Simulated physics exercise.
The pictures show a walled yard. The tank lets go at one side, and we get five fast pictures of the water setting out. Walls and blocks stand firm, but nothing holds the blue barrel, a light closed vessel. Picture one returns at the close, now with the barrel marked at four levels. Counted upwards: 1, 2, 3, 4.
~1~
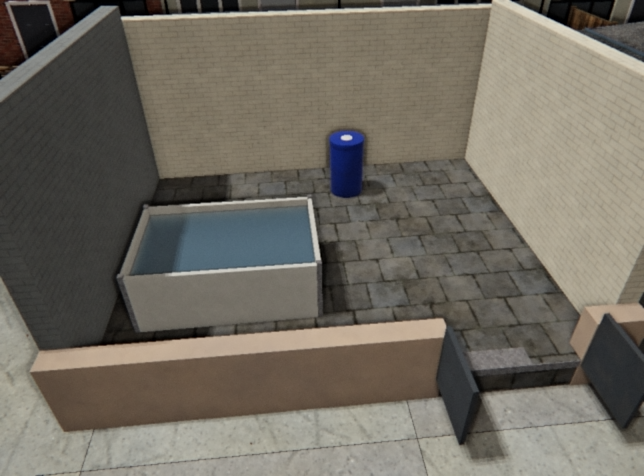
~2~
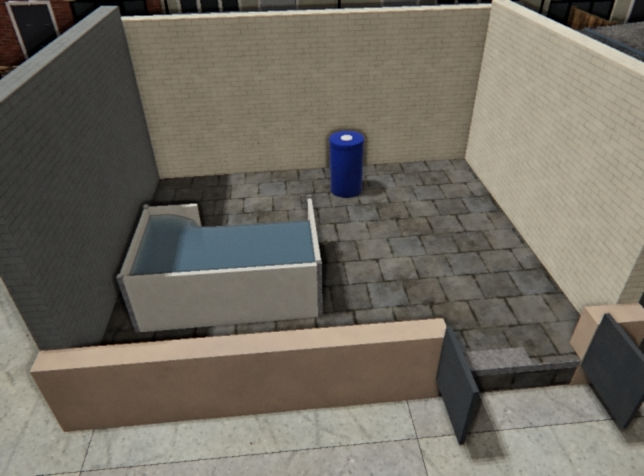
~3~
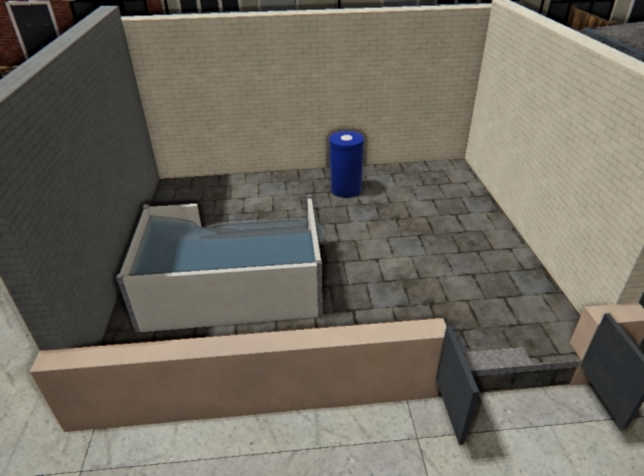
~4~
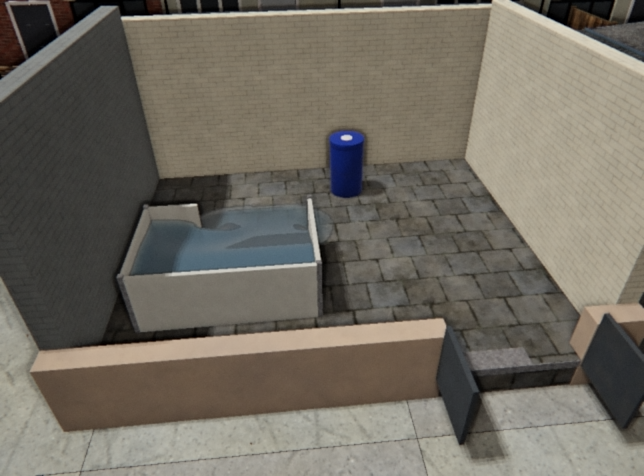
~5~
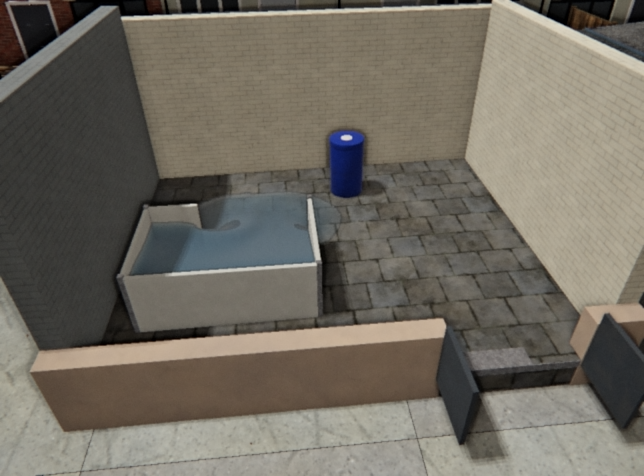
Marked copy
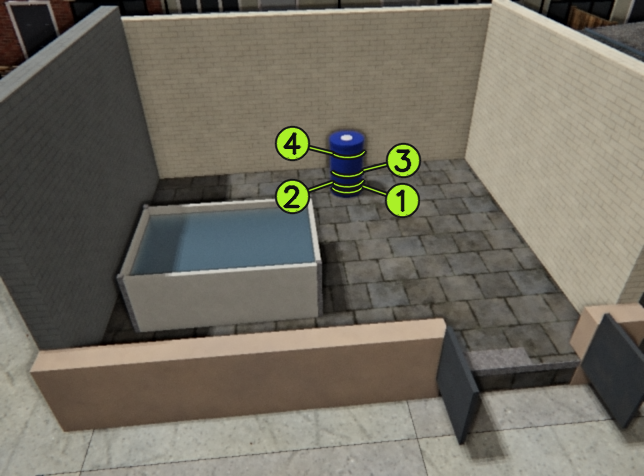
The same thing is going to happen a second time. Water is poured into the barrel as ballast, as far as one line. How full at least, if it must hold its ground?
Use mark 3.
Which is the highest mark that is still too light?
It is 2.
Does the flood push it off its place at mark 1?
Yes, that goes wrong.
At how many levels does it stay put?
Two.
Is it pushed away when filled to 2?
Yes.
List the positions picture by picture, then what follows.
The first frame shows lid of the blue barrel at (347, 138); tank full, its middle at (226, 239); open gate at (514, 316).
In the second frame, water covers 3 % of the ground, mostly out of sight from here.
In the third frame, water covers 6 % of the ground, mostly out of sight from here.
In the fourth frame, 10 % of the ground wet, in view closest to the barrel at (322, 213).
The fifth frame shows lid of the blue barrel at (347, 138); 14 % of the ground wet, in view closest to the barrel at (320, 201).
On the marked copy, 1 at (349, 192); 2 at (349, 186); 3 at (349, 176); 4 at (349, 157); from the bottom up 1, 2, 3, 4.
With 1, it is pushed about 5 times its own width away.
With 2, it is pushed about its own width away.
With 3, it does not move.
With 4, it does not move.
